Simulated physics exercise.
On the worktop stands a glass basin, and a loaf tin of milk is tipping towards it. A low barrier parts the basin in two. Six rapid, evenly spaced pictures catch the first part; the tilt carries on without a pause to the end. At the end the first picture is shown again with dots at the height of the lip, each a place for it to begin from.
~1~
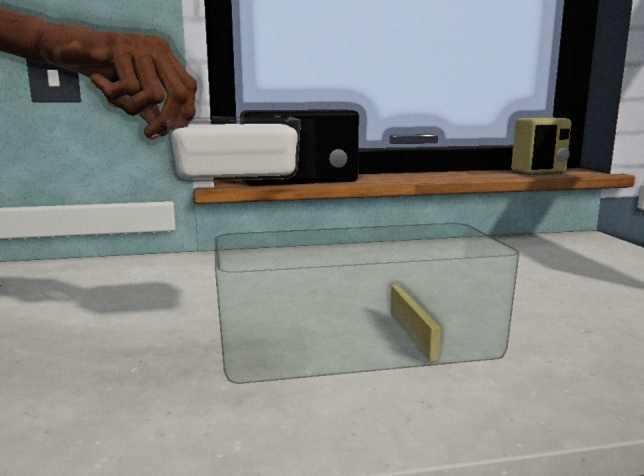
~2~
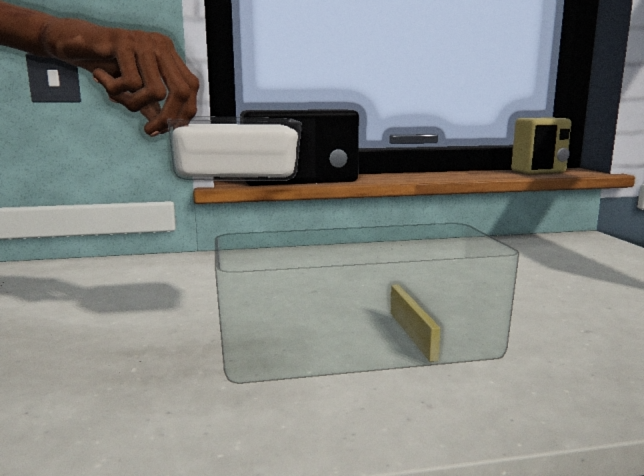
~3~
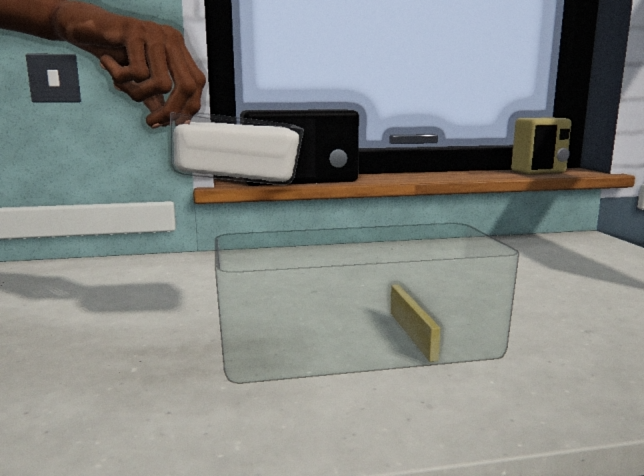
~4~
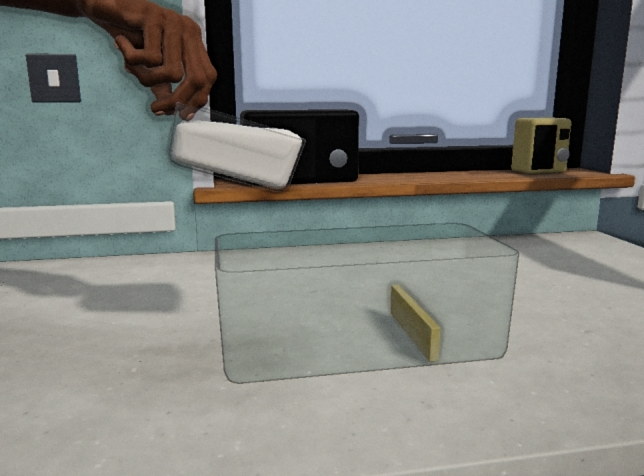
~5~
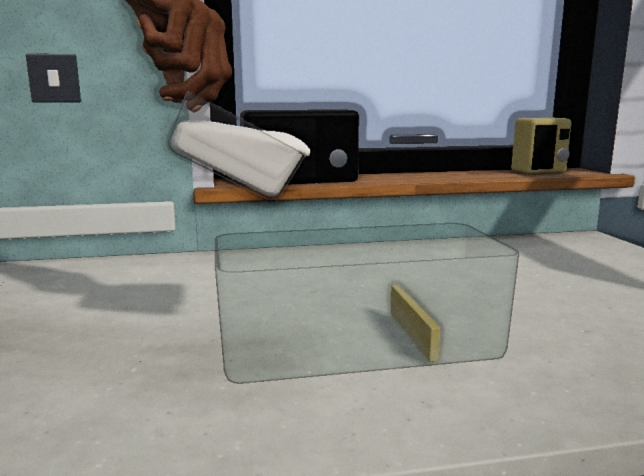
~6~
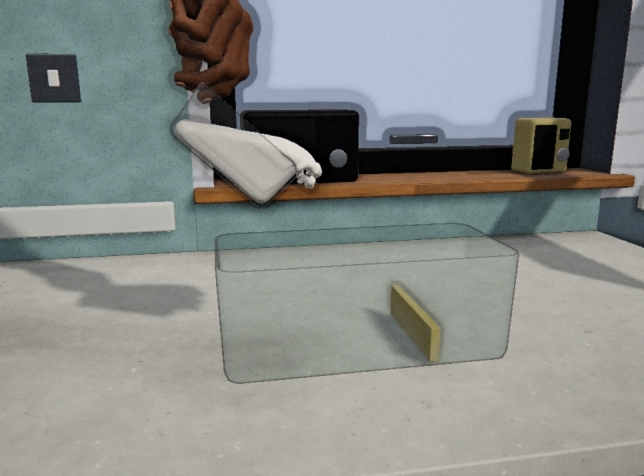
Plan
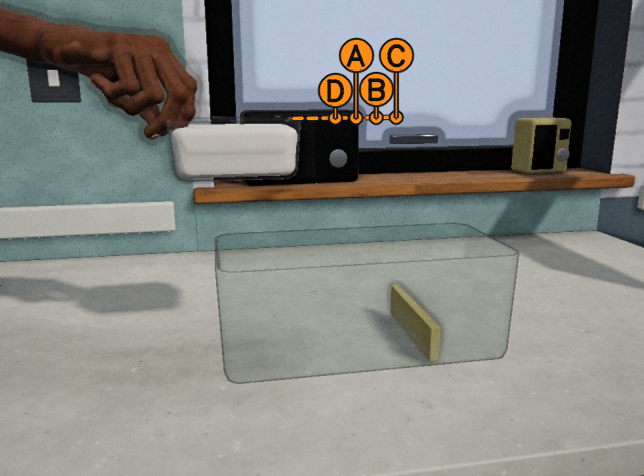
A white tin of milk, held up by a hand above a clear basin with a low yellow barrier inside, tilted steadily down to the right until milk began slipping over its lip.
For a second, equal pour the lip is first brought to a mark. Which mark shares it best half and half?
Use dot B.
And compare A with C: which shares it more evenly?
C it is.
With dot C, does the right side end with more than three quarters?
No, it does not.
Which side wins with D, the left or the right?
The left one.
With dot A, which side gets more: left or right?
More ends on the left.
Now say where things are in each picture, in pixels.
Upright, lip at (293, 118); basin from (224, 381) to (505, 354); top of the wall at (413, 304); nothing has left yet.
Tipped about 2°, lip at (294, 120); nothing has left yet.
Tipped about 8°, lip at (296, 126); nothing has left yet.
Tipped about 17°, lip at (298, 136); nothing has left yet.
Tipped about 29°, lip at (299, 149); milk is over the lip, down to (303, 151).
Tipped about 42°, lip at (296, 164); milk is over the lip, down to (306, 181).
On the marked copy, A at (356, 117); B at (376, 117); C at (396, 117); D at (335, 118).
Choosing A, about 80 % ends left of the wall and 15 % right of it; 5 % is lost outside.
Choosing B, about 51 % ends left of the wall and 47 % right of it.
Choosing C, about 36 % ends left of the wall and 61 % right of it; 3 % is lost outside.
Choosing D, about 91 % ends left of the wall and 8 % right of it.
